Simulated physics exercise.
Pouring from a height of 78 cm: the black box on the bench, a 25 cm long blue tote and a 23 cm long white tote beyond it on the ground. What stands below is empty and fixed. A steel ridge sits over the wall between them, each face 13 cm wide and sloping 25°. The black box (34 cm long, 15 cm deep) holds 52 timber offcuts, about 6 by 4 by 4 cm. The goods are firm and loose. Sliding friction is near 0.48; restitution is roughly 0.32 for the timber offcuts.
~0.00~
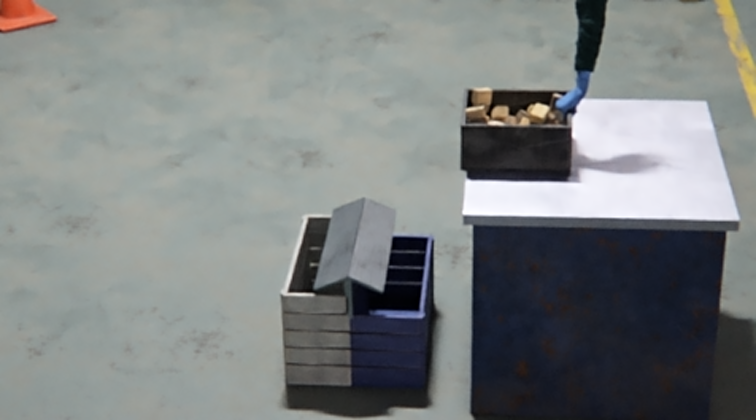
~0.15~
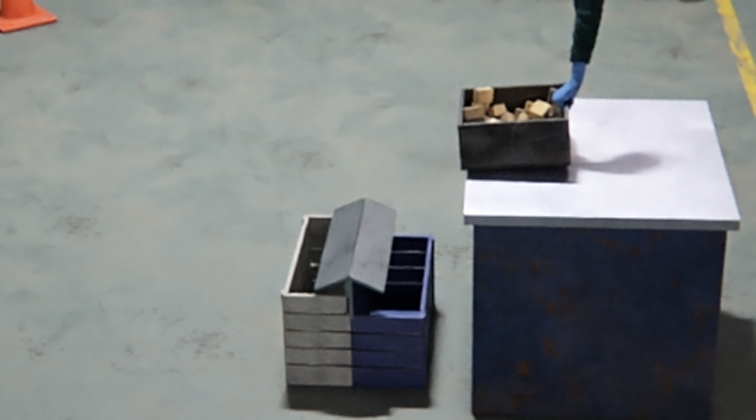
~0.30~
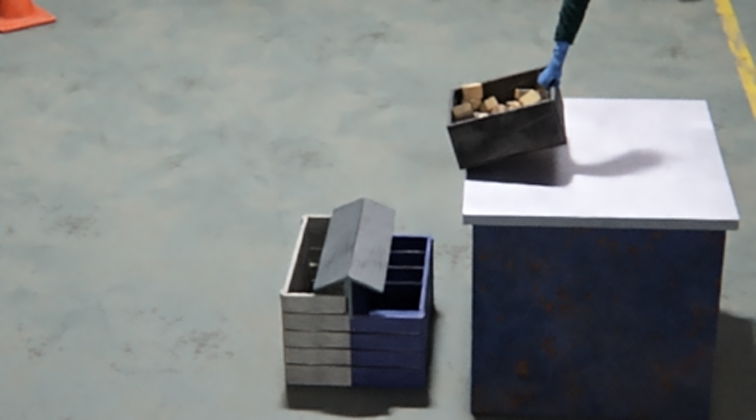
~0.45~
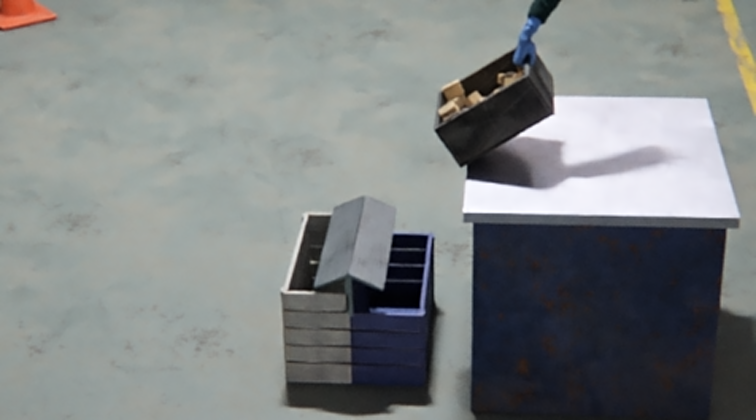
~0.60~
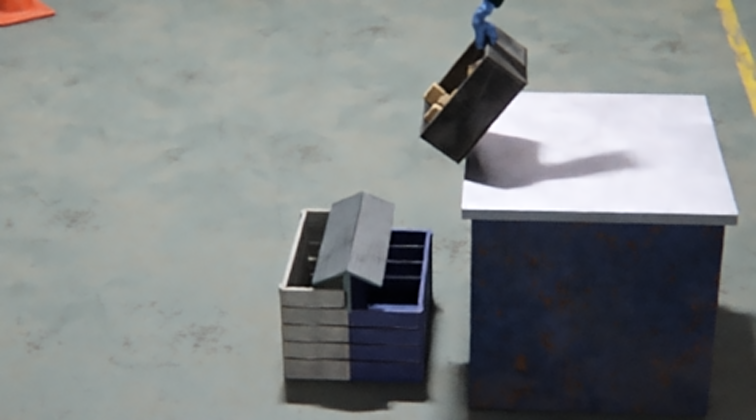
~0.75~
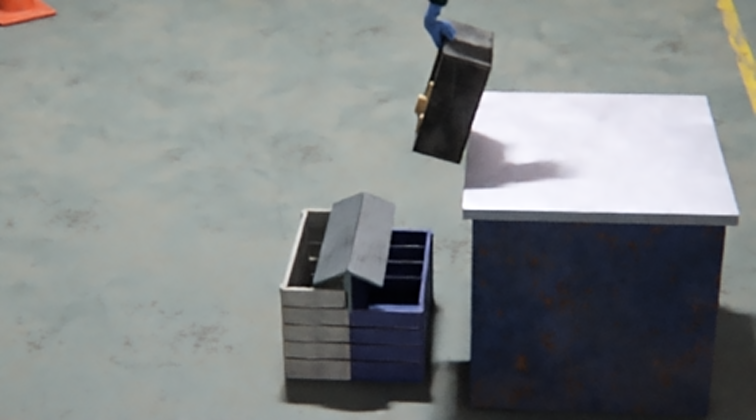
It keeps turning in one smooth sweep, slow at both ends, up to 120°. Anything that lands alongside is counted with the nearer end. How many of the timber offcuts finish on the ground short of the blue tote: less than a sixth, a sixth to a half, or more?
In the end between a sixth and a half of them are on the ground short of the blue tote.
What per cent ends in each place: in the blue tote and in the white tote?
About 35 and 20 per cent.
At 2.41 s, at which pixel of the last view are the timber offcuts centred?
Near (392, 333).
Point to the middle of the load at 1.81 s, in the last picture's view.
At about (401, 309).
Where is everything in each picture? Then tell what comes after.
In the first frame (each is followed by its nearest rim corner in this view), black box, (569, 126); blue tote, (419, 317); 0° from level; none out.
In the second frame, black box, (565, 119); 4° from level.
In the third frame, black box, (551, 100); 16° from level.
In the fourth frame, black box, (525, 76); 33° from level.
In the fifth frame, black box, (485, 58); 53° from level.
In the sixth frame, black box, (442, 56); blue tote, (418, 311); 74° from level; none out.
After 1.02 s, tilt 106°; 44 still in the black box and 8 in the air.
After 1.35 s, tilt 120°; 15 still in the black box, 1 in the white tote and 36 in the air.
After 1.81 s, tilt 120°; 1 still in the black box, 12 in the blue tote, 8 in the white tote, 6 on the ground short of the blue tote, 6 on the ground beyond the white tote and 19 in the air.
Final count (at 2.41 s), 18 in the blue tote, 11 in the white tote, 17 on the ground short of the blue tote and 6 on the ground beyond the white tote. Asked share, 17 of 52, 33 per cent.
